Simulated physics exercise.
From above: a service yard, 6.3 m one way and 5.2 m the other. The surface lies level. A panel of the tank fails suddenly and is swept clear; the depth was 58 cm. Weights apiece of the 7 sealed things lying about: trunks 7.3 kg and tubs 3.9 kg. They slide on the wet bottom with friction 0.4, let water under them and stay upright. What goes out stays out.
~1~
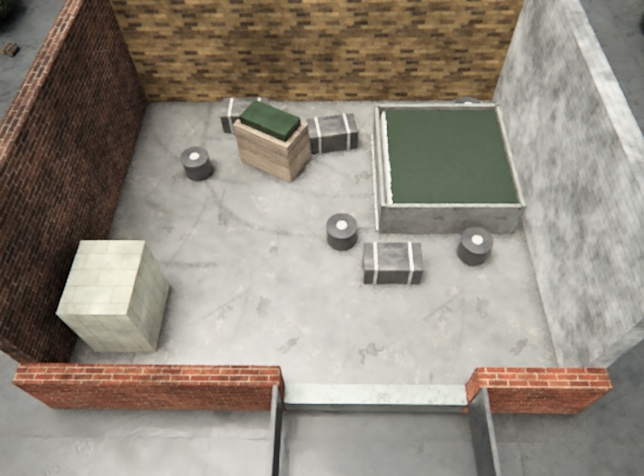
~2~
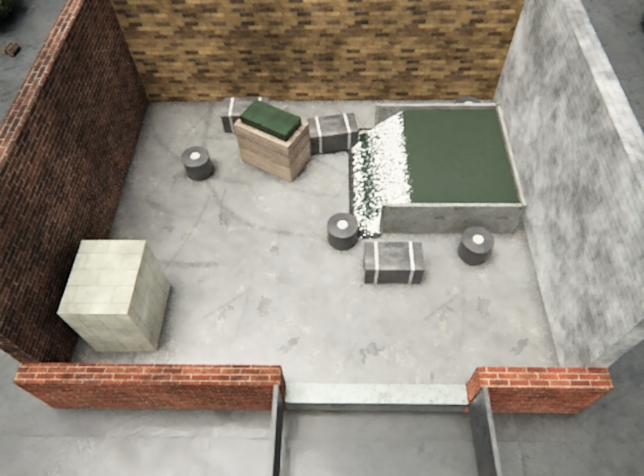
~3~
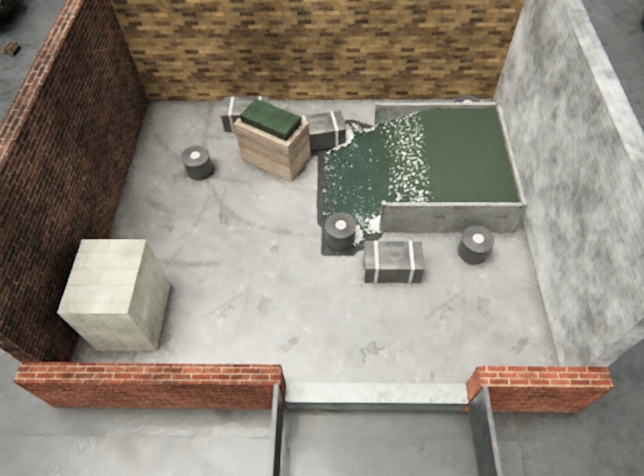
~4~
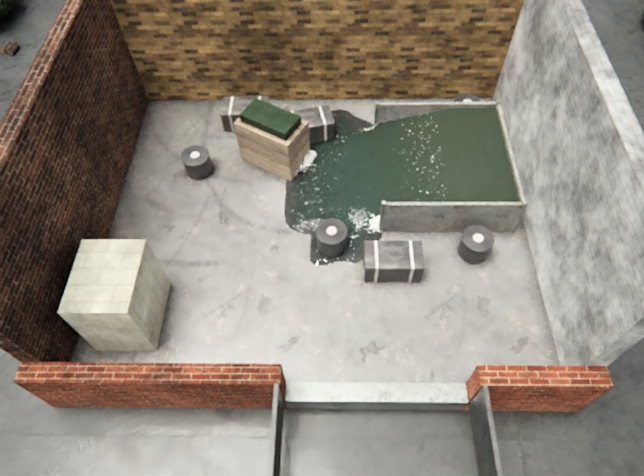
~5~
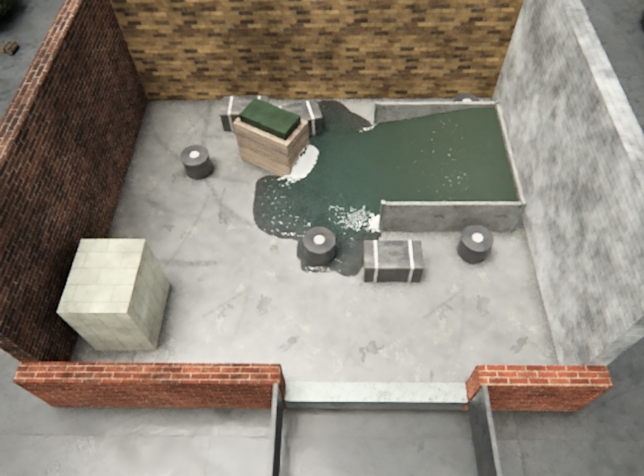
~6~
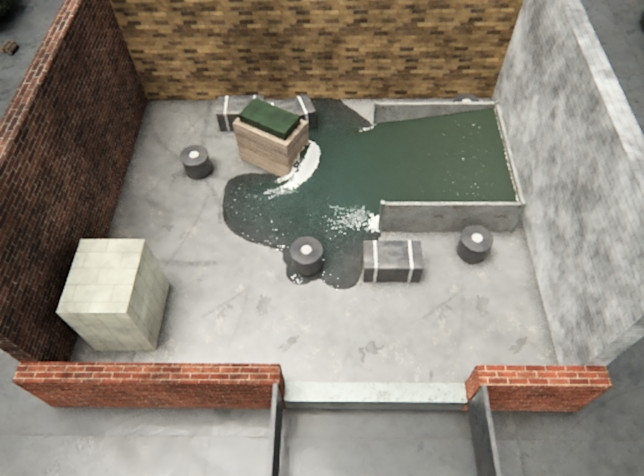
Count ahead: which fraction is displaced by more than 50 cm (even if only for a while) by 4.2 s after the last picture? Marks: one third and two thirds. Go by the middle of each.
That comes to between one and two thirds.
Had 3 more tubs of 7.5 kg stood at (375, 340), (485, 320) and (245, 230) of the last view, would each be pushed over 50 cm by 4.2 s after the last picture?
In turn: Under, less, past it.
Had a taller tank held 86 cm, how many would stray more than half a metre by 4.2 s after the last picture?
In that case 4 of them.
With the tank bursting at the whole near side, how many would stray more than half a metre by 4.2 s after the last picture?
Then 2.
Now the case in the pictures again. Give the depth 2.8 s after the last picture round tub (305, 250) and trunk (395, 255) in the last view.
Roughly 14 and 0 cm.
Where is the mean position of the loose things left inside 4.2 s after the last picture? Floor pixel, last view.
At about (334, 218).
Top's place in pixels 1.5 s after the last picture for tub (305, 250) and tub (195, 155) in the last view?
Around (191, 354) and (172, 141).
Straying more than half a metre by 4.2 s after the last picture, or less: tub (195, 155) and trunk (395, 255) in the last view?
In turn: Past it, short of it.
Then, 0.4 s after the last picture 2 of 7 are over 50 cm from their spots; 1 afloat.
Then, 1.5 s after the last picture 4 of 7 are over 50 cm from their spots; 1 afloat.
Then, 2.8 s after the last picture 4 of 7 are over 50 cm from their spots; 4 afloat.
Then, 4.2 s after the last picture 4 of 7 are over 50 cm from their spots, and 4 have been at some point; 5 afloat.
